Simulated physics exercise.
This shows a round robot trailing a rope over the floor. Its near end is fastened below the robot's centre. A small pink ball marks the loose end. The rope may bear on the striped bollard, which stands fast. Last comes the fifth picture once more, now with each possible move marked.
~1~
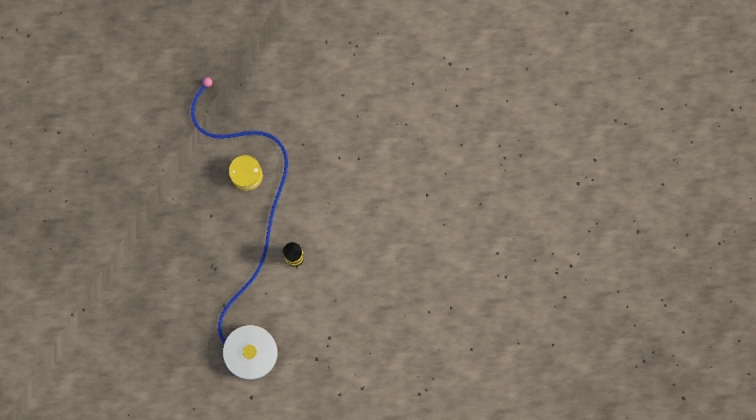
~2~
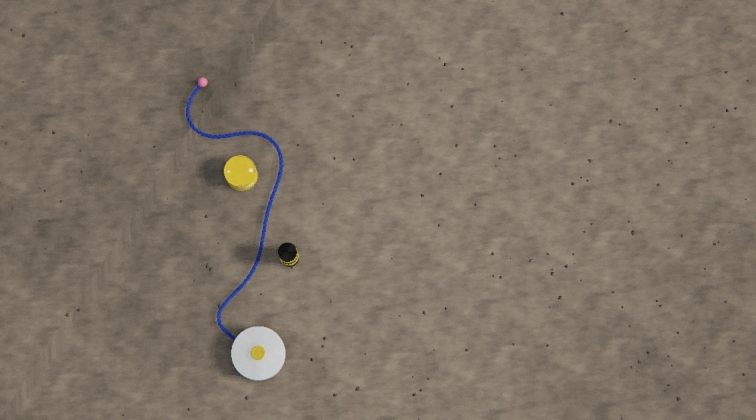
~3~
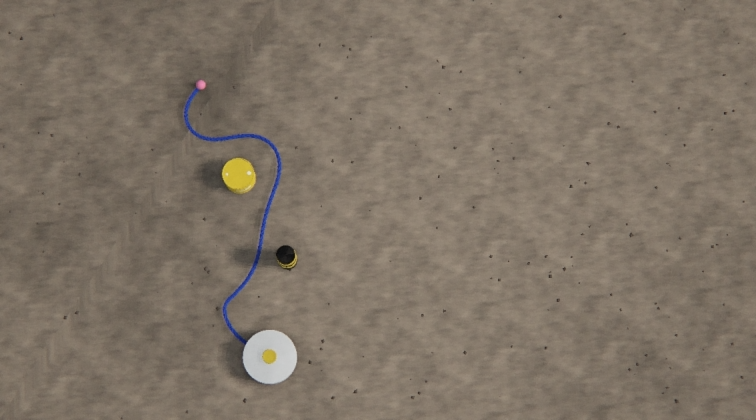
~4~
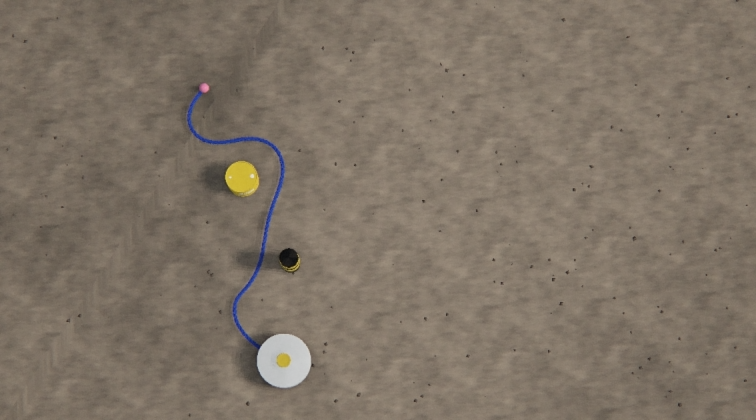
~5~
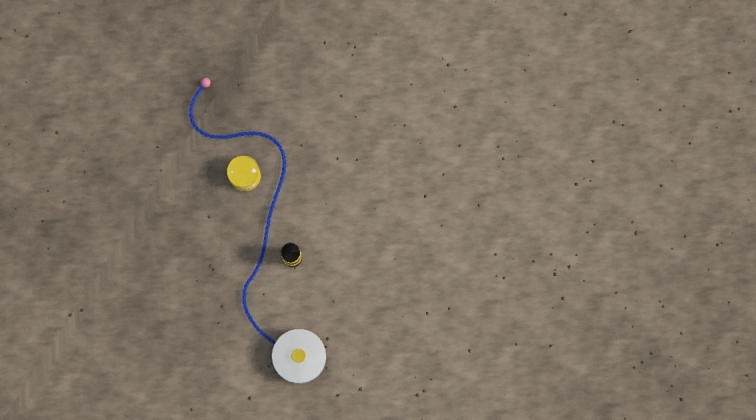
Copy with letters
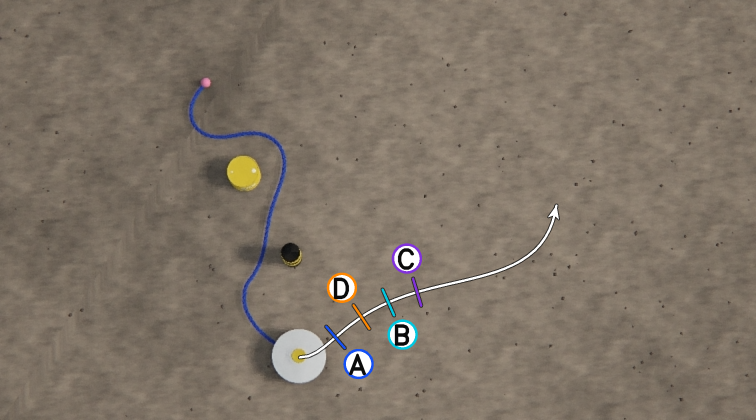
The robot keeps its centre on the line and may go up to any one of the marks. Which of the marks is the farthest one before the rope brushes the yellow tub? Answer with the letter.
It should halt at C.
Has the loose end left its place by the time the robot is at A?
By then, no.
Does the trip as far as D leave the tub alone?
Yes.
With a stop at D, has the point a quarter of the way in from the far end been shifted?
By then, no.
On the marked copy, A at (335, 337); B at (388, 302); C at (417, 292); D at (362, 317); the route from (300, 357) via (438, 287) to (556, 206).
Taking C. A third of the way, robot (340, 332), middle of the rope (278, 191), free end (206, 83).
Two thirds of the way, robot (378, 306), middle of the rope (278, 191), free end (206, 83).
When it is over, robot (417, 291), middle of the rope (281, 204), free end (206, 83); only the bollard has been touched, if anything.
As for the rest, A is safe but short; B is safe but short; D is safe but short.
